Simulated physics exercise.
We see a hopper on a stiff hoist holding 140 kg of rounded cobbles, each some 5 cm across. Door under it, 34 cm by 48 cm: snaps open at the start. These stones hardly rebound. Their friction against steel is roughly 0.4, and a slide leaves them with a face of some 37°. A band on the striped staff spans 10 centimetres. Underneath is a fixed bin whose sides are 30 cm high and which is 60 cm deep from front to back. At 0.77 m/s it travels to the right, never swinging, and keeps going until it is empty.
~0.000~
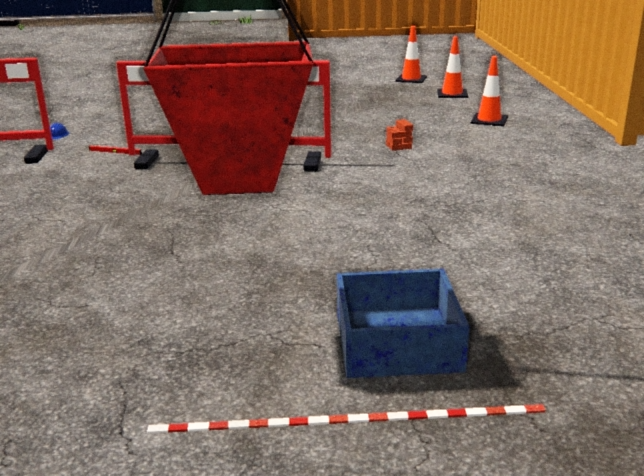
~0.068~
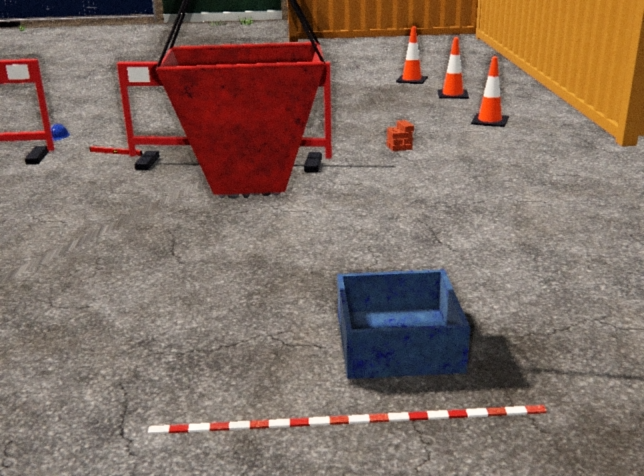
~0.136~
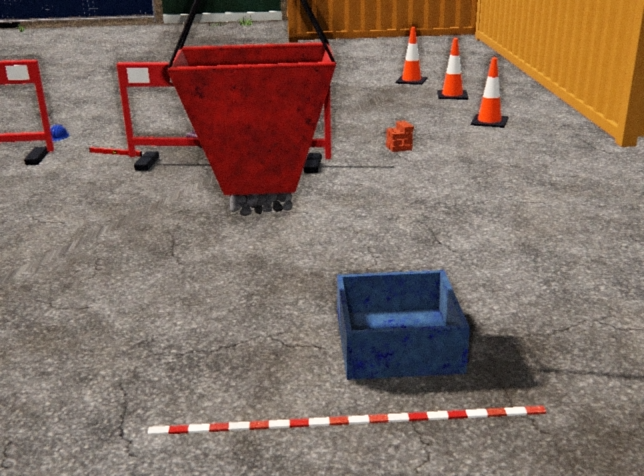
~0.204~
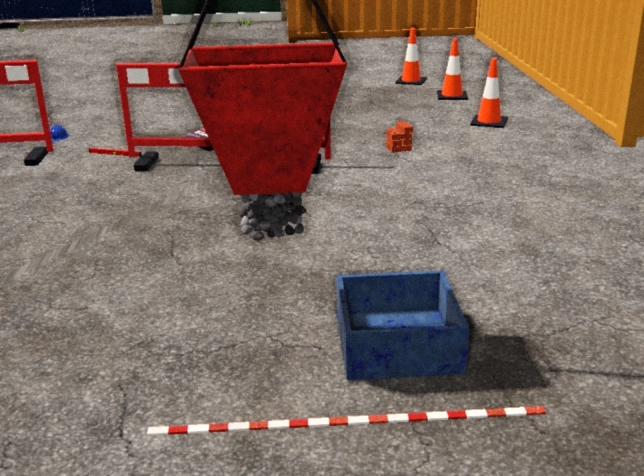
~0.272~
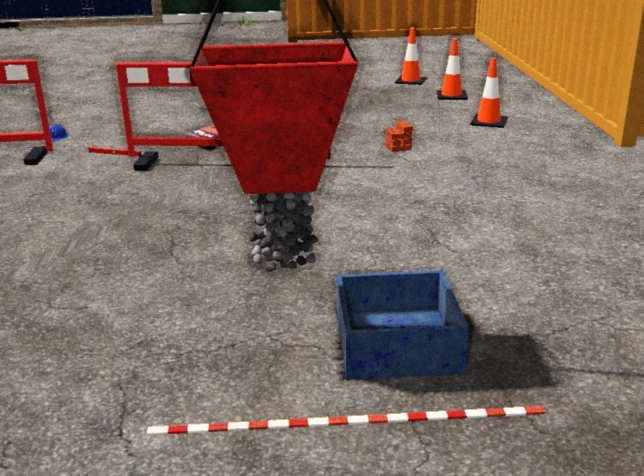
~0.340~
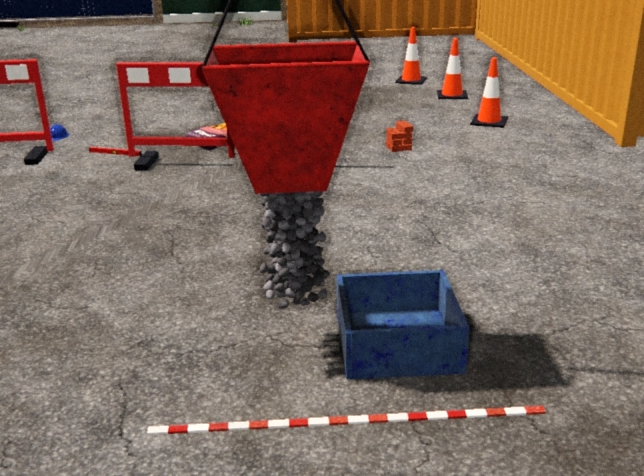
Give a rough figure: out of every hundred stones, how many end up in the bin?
About 27 out of every hundred.
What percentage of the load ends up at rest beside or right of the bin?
Approx 5 % of the load.
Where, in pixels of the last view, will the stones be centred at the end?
I'd point to somewhere near (319, 339).
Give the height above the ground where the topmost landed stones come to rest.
Some 18 cm up.
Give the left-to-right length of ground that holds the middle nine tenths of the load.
Some 120 cm left to right.
After 0.7 s, 0 % in the hopper, 78 % falling or lying left of the bin, 21 % falling or lying in the bin, 0 % falling or lying beside or right of the bin; the stones farthest right are at (394, 328).
After 1.1 s, 0 % in the hopper, 70 % falling or lying left of the bin, 27 % falling or lying in the bin, 3 % falling or lying beside or right of the bin; the stones farthest right are at (446, 332).
After 1.7 s, 0 % in the hopper, 69 % falling or lying left of the bin, 27 % falling or lying in the bin, 4 % falling or lying beside or right of the bin; the stones farthest right are at (454, 349).
After 2.6 s, 0 % in the hopper, 69 % falling or lying left of the bin, 27 % falling or lying in the bin, 4 % falling or lying beside or right of the bin; the stones farthest right are at (454, 349).
After 4.5 s, 0 % in the hopper, 69 % left of the bin, 27 % in the bin, 4 % beside or right of the bin; the stones farthest right are at (454, 349).
